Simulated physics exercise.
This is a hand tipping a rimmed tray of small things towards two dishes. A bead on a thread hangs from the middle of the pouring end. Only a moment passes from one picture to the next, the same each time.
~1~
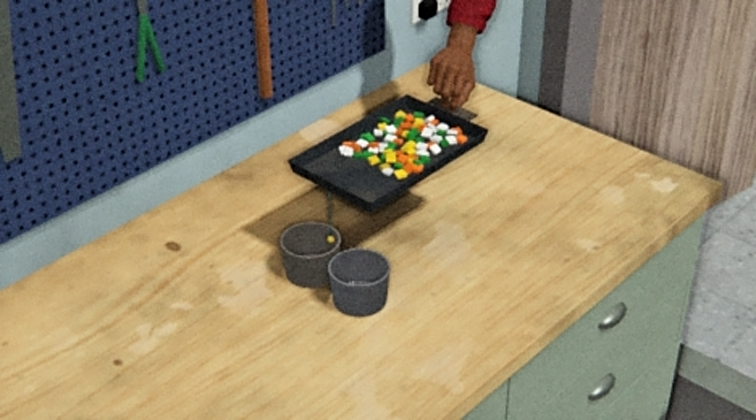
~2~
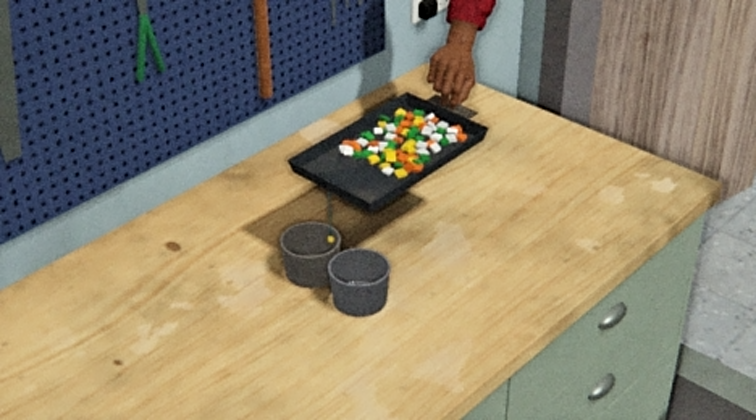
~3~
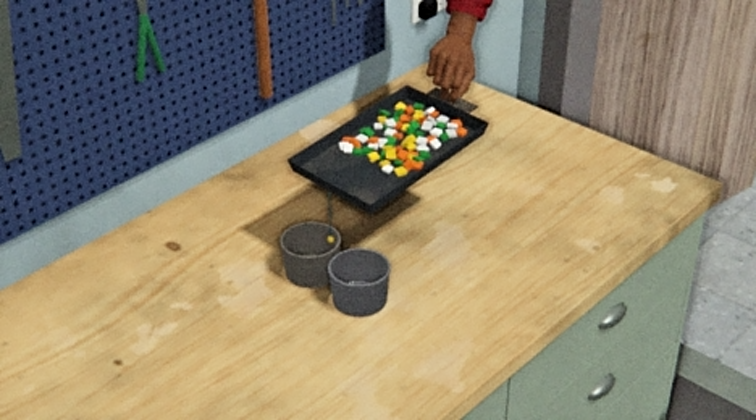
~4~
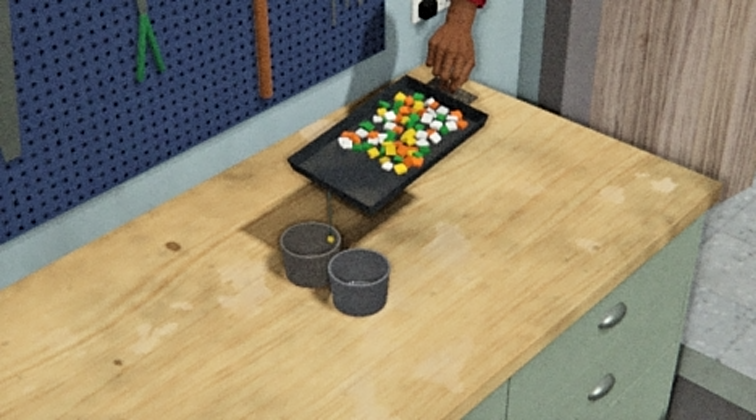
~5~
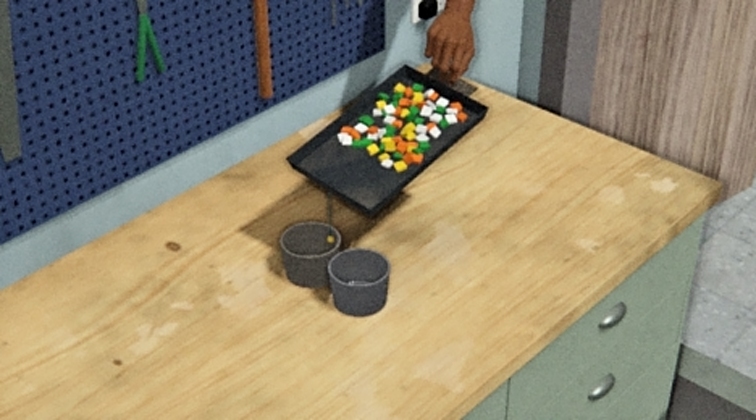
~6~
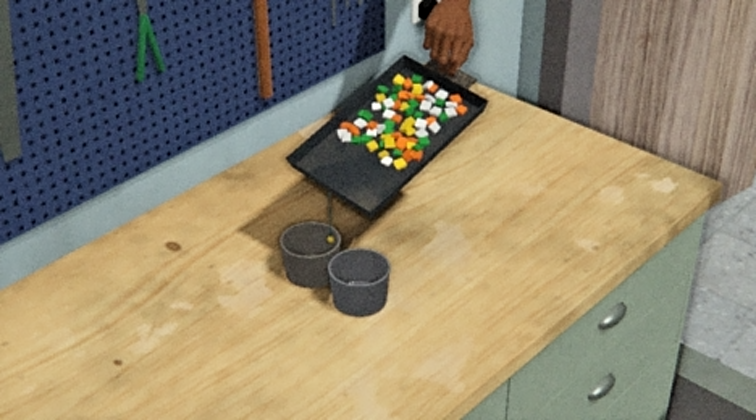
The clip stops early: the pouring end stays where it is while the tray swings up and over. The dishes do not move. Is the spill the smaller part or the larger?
In the dishes lies the larger part of it.
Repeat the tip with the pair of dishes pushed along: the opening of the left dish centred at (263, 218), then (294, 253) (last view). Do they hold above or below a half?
In turn: Under half; over half.
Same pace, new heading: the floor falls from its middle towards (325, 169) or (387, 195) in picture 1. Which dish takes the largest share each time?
The first try: The left dish. The second: Right.
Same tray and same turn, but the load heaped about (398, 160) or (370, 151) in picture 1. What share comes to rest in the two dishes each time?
First some 80, then 80 per cent.
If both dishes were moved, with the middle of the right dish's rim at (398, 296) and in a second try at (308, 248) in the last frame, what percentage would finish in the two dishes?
First some 80, then 10 per cent.
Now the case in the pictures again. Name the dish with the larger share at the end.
The winner is the right dish.
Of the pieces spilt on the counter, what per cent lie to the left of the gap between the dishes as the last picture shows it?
It comes to 60 per cent or so.
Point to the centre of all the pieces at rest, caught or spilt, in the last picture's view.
Near (357, 298).
Soon after the last picture, tray tipped steeply; nearly all on the tray; a small part in the air.
A little later, tray tipped past a quarter turn; about a third on the tray; about a quarter in the right dish; about a quarter outside both; about a quarter in the air.
Later still, tray tipped past a quarter turn; about two thirds in the right dish; about a quarter outside both.
At rest, tray tipped past a quarter turn; about two thirds in the right dish; none in the left dish; about a quarter outside both.
